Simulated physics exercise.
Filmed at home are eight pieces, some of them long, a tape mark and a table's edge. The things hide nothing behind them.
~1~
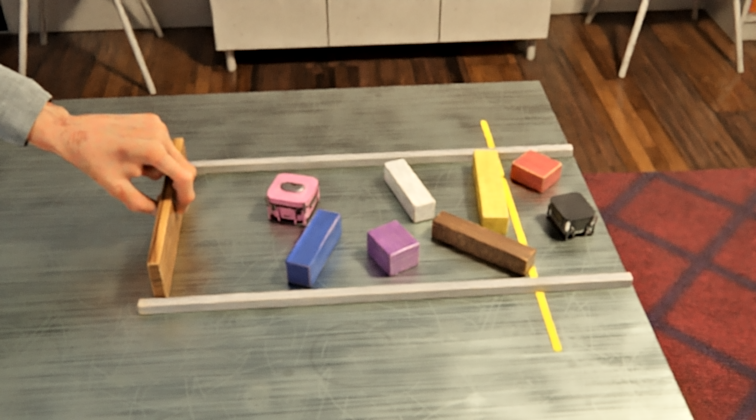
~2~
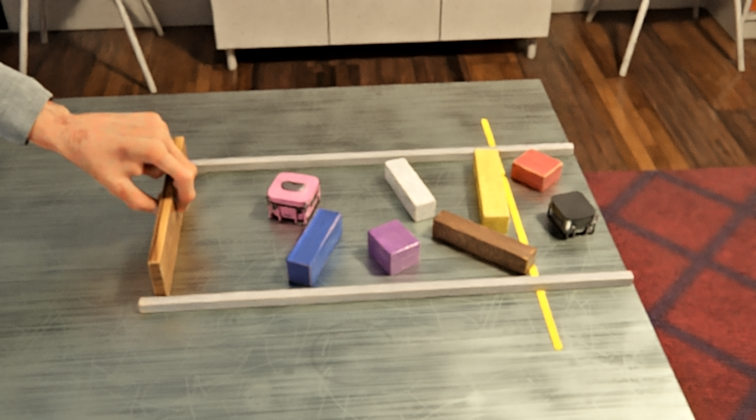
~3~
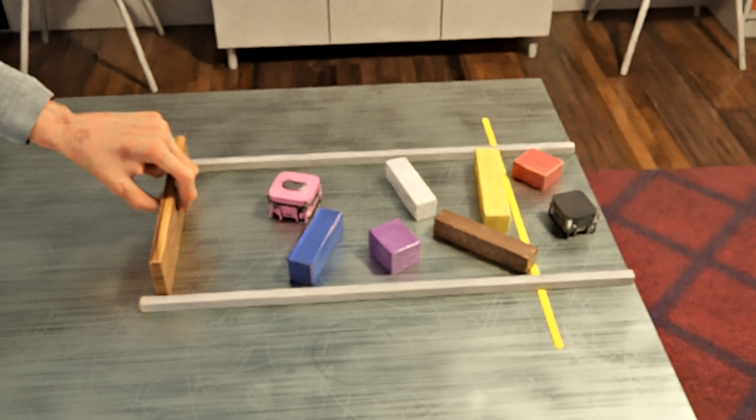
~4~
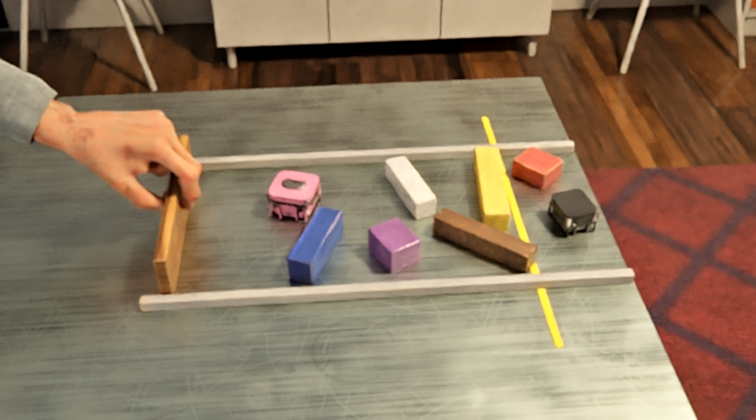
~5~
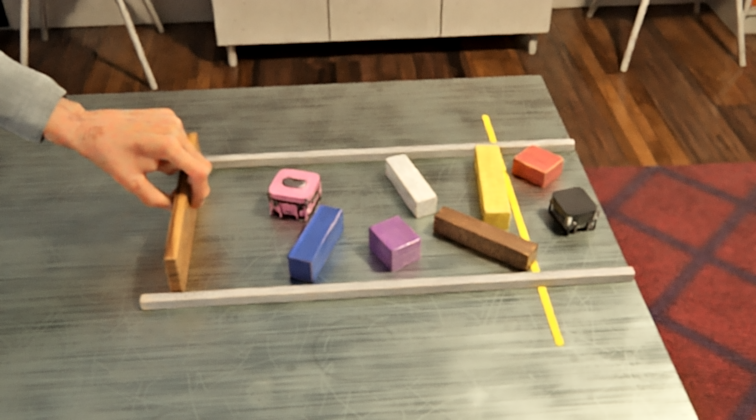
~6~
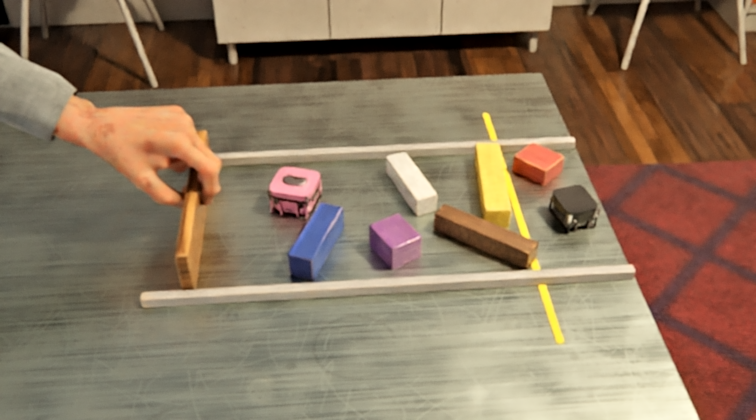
A hand holding an upright wooden board stays almost still at first, then slides it slightly right between two pale rails, toward a pink case and colored blocks that remain in place near a yellow tape line.
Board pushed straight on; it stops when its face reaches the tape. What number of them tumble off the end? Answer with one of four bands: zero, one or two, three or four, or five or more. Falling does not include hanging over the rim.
One or two.
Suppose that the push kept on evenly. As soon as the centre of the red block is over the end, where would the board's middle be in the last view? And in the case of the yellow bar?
Its middle is about (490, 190) and about (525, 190).
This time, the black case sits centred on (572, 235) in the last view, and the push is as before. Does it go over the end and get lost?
Result: The black case ends down.
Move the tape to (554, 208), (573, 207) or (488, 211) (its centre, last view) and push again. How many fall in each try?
It would be 5, then 6, then 0.
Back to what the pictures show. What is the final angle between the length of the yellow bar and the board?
About 0 degrees.
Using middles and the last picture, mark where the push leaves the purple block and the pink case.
Same order as the question: First (574, 239), second (531, 176).
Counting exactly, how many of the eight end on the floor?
I count 2 in all.
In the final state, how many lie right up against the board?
2 are in contact with it.
Soon after, none off yet; black case at rest near (573, 209); red block at rest near (538, 163); yellow bar at rest near (492, 184).
Then, none off yet; black case moving near (578, 210); red block moved about its own width near (565, 163); yellow bar moved a little near (534, 179).
At rest, the number that fall off is one or two; fallen, red block and black case.
